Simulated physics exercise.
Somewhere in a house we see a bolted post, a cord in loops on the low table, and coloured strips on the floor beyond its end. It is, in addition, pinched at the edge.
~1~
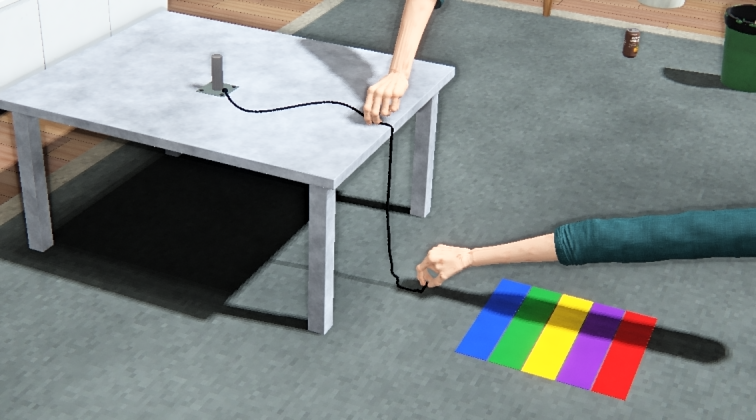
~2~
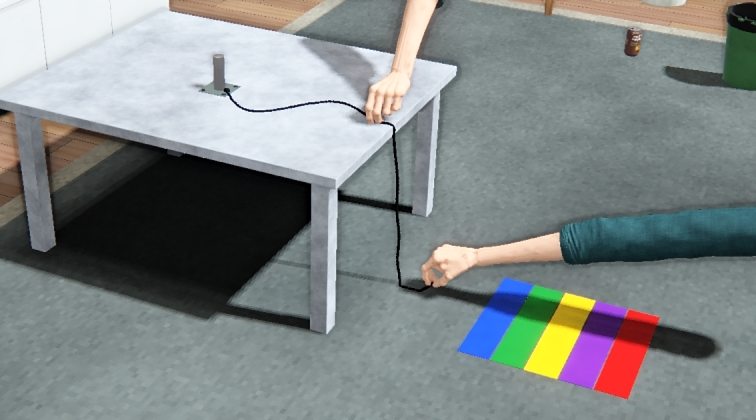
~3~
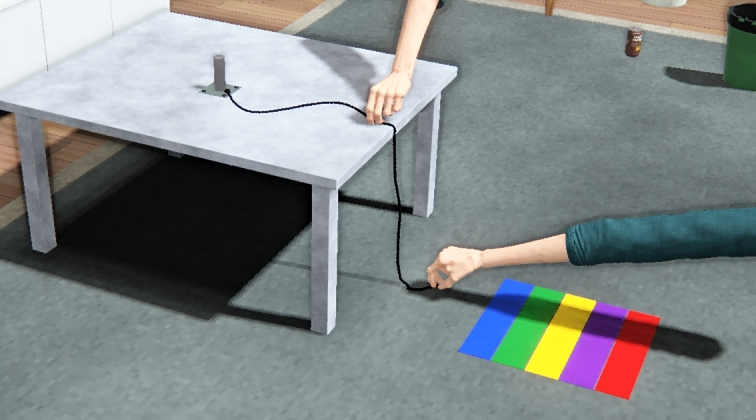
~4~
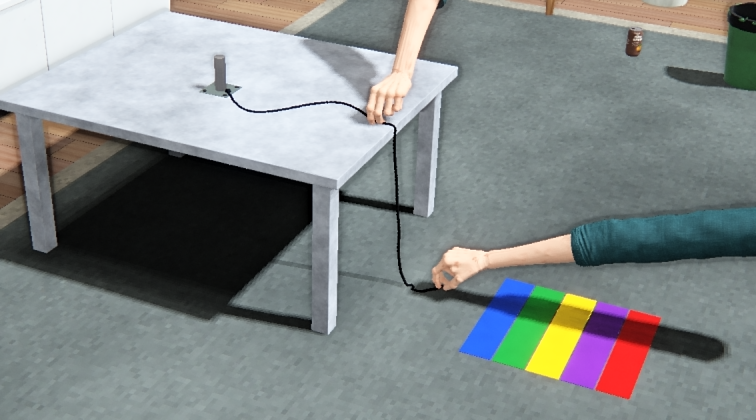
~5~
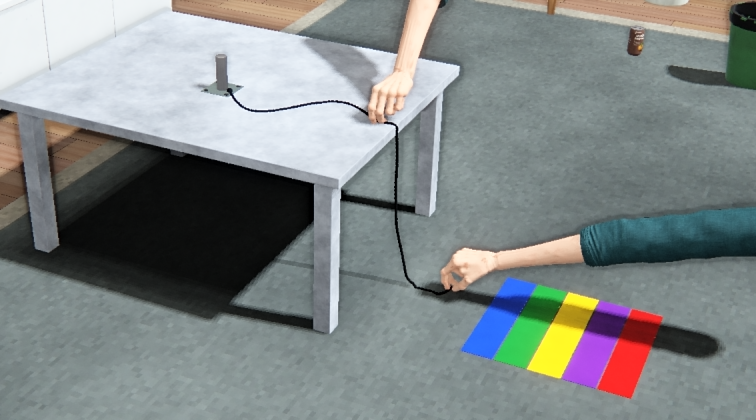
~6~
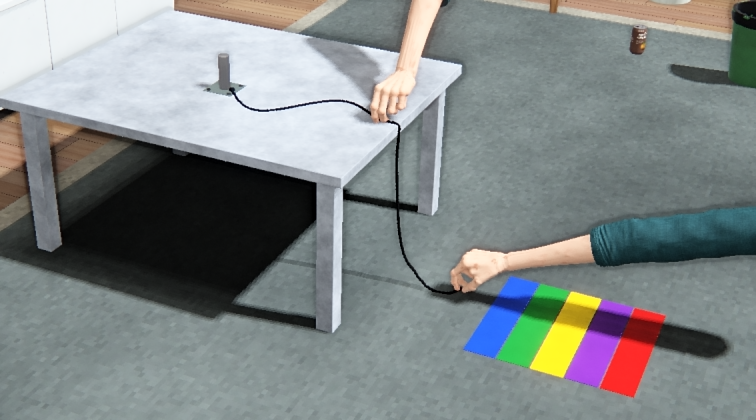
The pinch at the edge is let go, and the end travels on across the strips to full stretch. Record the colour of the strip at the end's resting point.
Resting point: Purple strip.
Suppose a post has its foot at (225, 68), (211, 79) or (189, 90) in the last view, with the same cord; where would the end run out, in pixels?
Try by try: (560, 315), (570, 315) and (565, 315).
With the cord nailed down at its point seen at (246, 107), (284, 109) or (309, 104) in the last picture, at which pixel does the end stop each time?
Per try (px, approx.): (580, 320), (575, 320), (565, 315).
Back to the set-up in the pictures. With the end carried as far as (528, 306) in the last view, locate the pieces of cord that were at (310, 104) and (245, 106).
Approx. (338, 109); approx. (272, 96).
Soon after, end near (528, 306); over green.
Then, end near (574, 318); over yellow.
At full stretch, end near (601, 325); over purple. It gets as far as the purple strip.
